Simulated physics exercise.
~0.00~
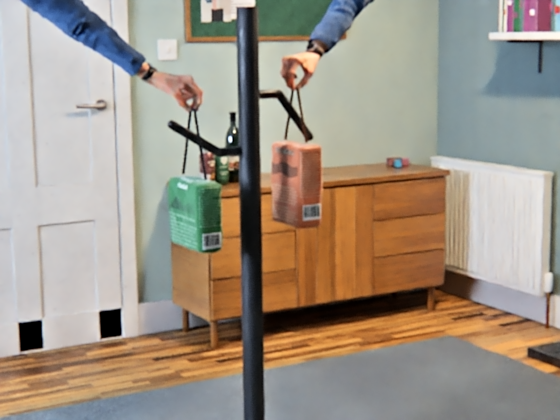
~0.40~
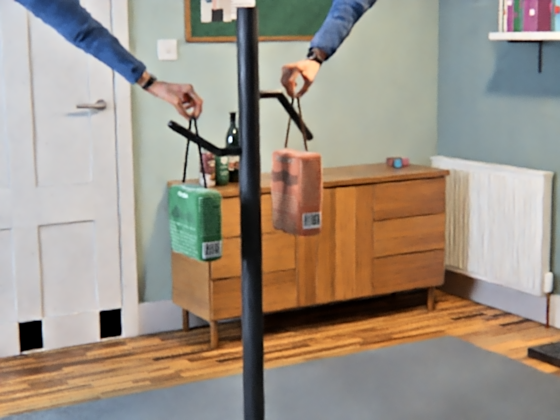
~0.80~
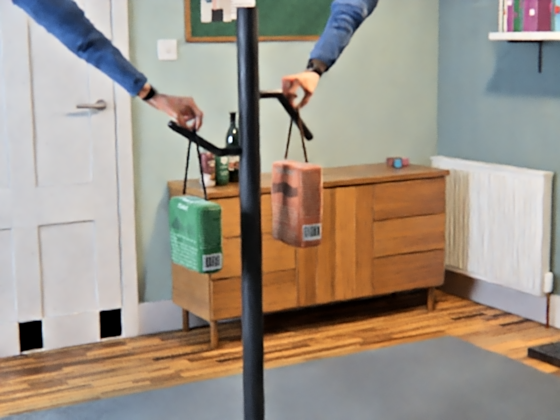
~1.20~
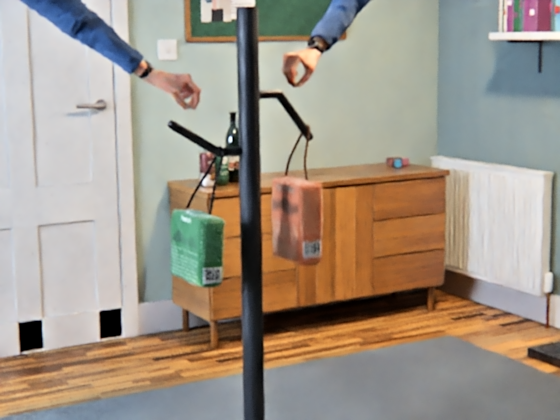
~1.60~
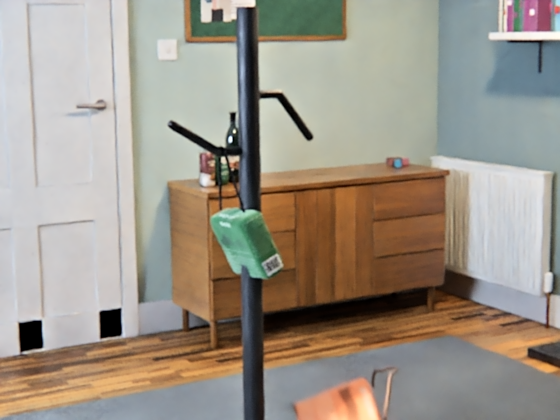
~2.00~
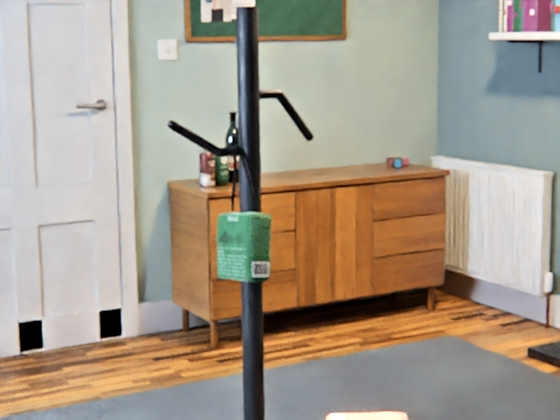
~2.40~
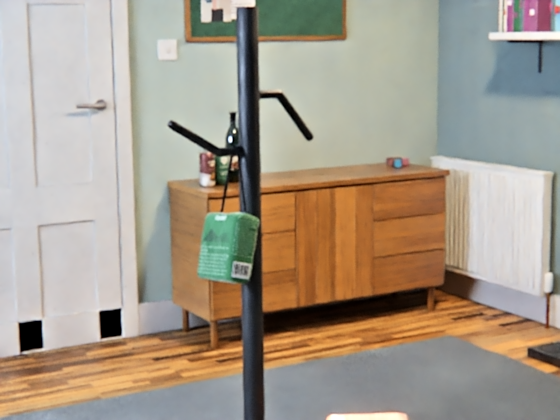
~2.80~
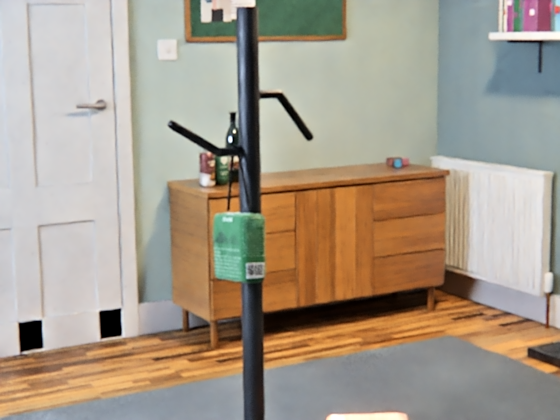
In a room with a wooden sideboard, two hands lower a green bag and an orange bag by their loops onto the pegs of a black stand and let go. The orange bag slips off and drops to the floor, while the green one swings and stays hanging.
